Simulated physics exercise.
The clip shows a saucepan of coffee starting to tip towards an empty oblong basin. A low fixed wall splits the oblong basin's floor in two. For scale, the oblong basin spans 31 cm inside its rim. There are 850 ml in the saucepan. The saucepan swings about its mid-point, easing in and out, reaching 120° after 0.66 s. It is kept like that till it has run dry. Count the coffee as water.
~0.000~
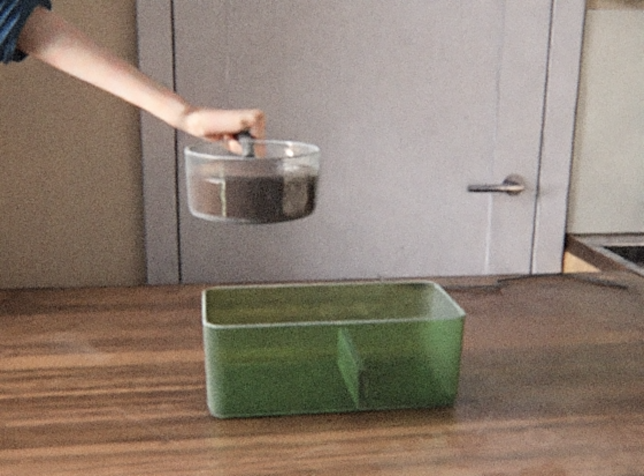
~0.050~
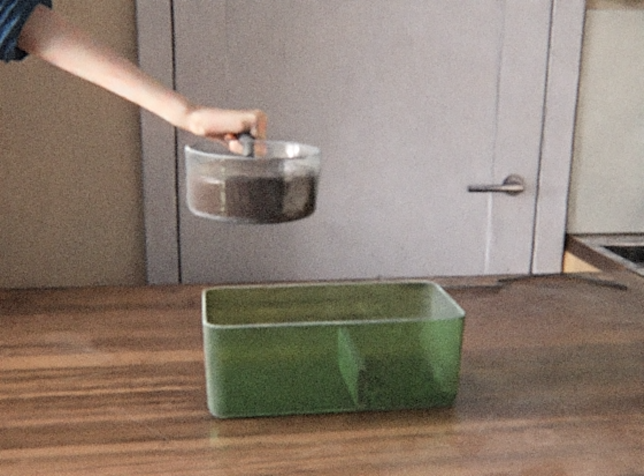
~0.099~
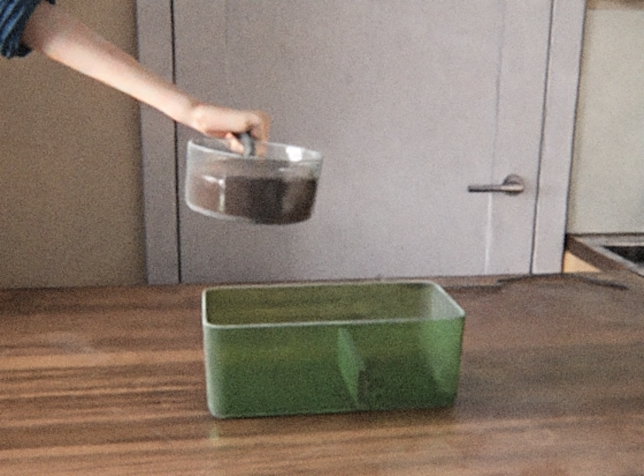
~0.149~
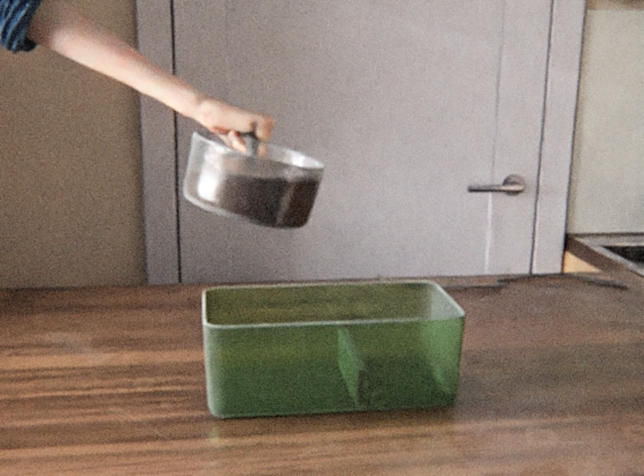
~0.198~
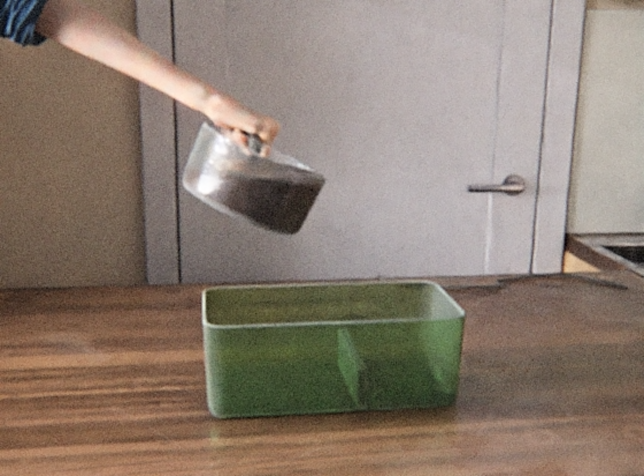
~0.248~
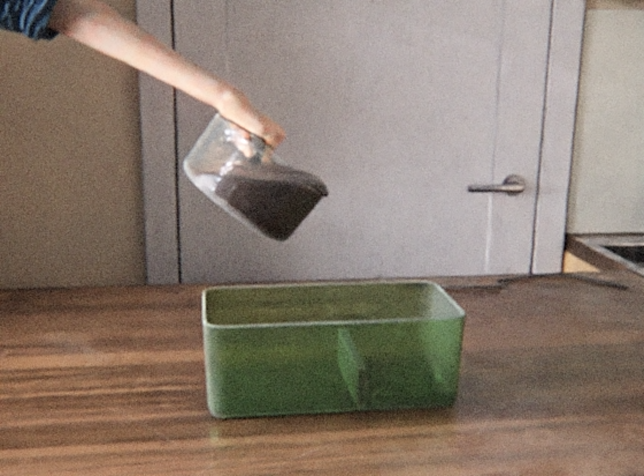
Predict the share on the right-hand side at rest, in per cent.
Roughly 36 per cent is past the wall.
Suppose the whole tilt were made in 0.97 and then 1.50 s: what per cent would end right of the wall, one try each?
In turn about 50 and 65 per cent.
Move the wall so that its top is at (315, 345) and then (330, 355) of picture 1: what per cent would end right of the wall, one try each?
First 75, then 55 per cent.
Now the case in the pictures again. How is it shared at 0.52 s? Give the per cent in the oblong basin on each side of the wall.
Left about 10, right about 32.
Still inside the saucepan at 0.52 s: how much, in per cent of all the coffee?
About 14 per cent.
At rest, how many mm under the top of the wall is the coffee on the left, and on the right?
Some 28 mm on the left and 30 mm on the right.
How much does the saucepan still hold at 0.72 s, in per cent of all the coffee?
Near 1 in a hundred.
After 0.52 s the tilt is 108° and 15 per cent is still to pour, 10 is left of the wall and 31 right of it.
After 0.72 s the tilt is 120° and 1 per cent is still to pour, 50 is left of the wall and 32 right of it.
After 0.93 s the tilt is 120° and 0 per cent is still to pour, 59 is left of the wall and 36 right of it.
After 1.16 s the tilt is 120° and 0 per cent is still to pour, 60 is left of the wall and 36 right of it.
In the end 60 per cent lies left of the wall, 36 right of it and 4 outside.
